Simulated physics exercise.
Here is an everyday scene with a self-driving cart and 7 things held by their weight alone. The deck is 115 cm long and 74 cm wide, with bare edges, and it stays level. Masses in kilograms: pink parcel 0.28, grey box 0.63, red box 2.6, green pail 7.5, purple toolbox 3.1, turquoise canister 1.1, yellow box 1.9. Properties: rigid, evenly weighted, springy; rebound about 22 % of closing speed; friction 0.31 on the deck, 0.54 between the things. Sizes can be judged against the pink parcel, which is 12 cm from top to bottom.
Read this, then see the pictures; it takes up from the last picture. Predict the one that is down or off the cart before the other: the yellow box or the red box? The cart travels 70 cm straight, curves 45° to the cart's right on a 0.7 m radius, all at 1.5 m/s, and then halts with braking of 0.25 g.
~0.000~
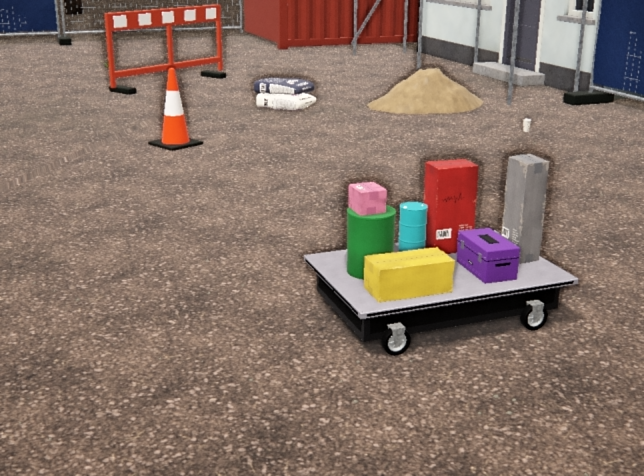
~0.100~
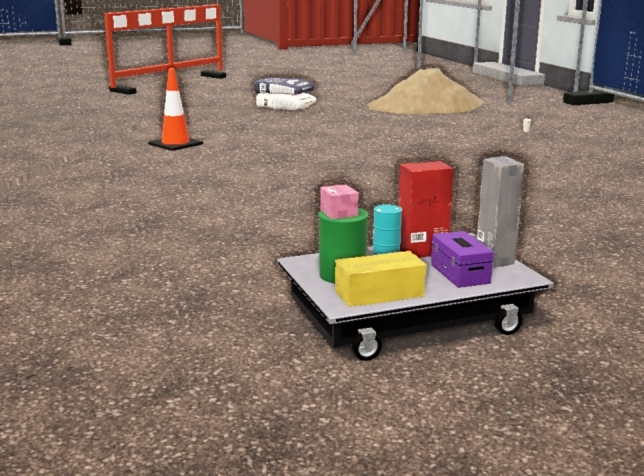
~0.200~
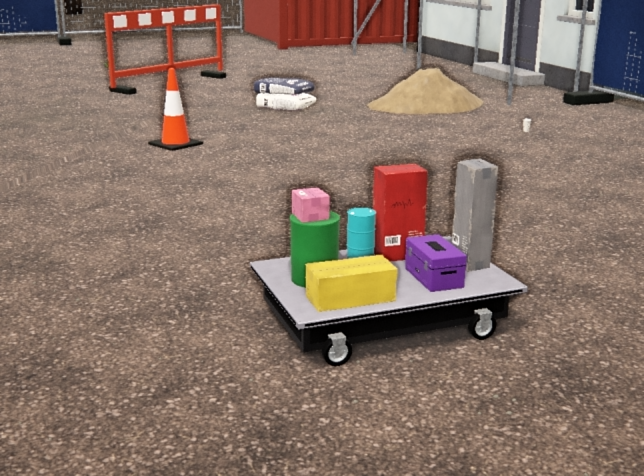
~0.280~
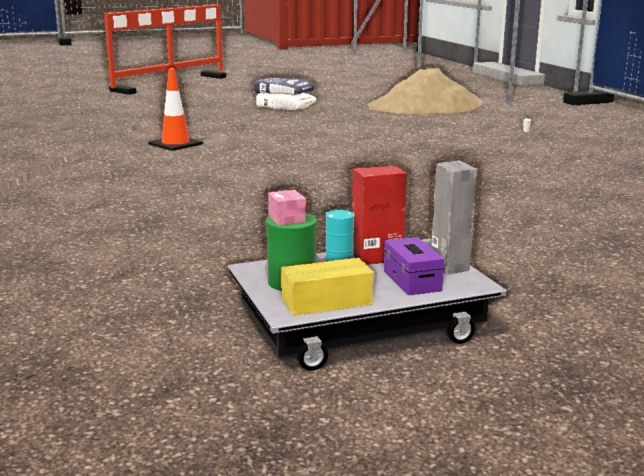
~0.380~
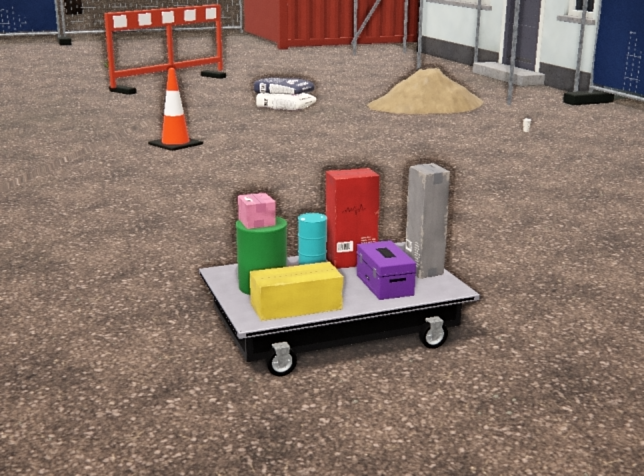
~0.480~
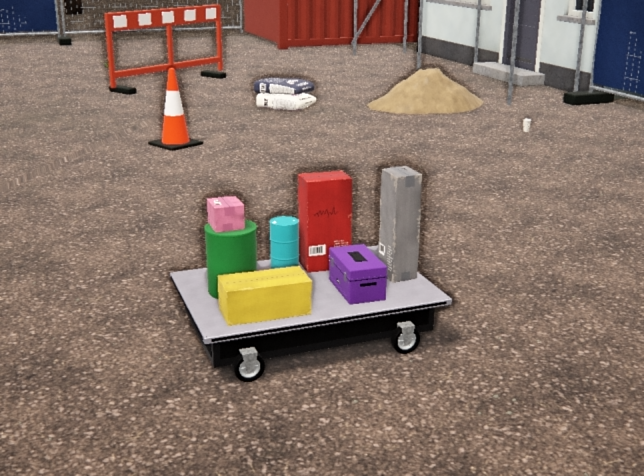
Before the other: The former.
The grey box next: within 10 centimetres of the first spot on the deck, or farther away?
As for the grey box, it stays where it was.
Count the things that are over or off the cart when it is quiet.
The count is 3.
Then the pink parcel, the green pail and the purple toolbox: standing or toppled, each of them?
Final state - pink parcel: Goes over; green pail: Goes over; purple toolbox: Remains on its base.
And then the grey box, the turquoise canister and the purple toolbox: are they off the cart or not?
Afterwards, the grey box stays on its support, the turquoise canister stays on its support, and the purple toolbox stays on its support.
After 0.88 s, 132 cm covered, turned 38°; yellow box now off the cart; red box slid 7 cm near (228, 220); pink parcel slid 42 cm.
After 1.28 s, 185 cm covered, turned 45°; pink parcel and green pail now off the cart; red box slid 7 cm near (148, 206); turquoise canister slid 21 cm.
By the end (2.3 s), off the cart, pink parcel, green pail and yellow box; not toppled but over 10 cm from the start, turquoise canister; the other 3 in place, give or take 10 cm. Seen from the same camera at the end, yellow box near (67, 352), red box near (123, 202). Yellow box went at 0.72 s; red box was never lost.
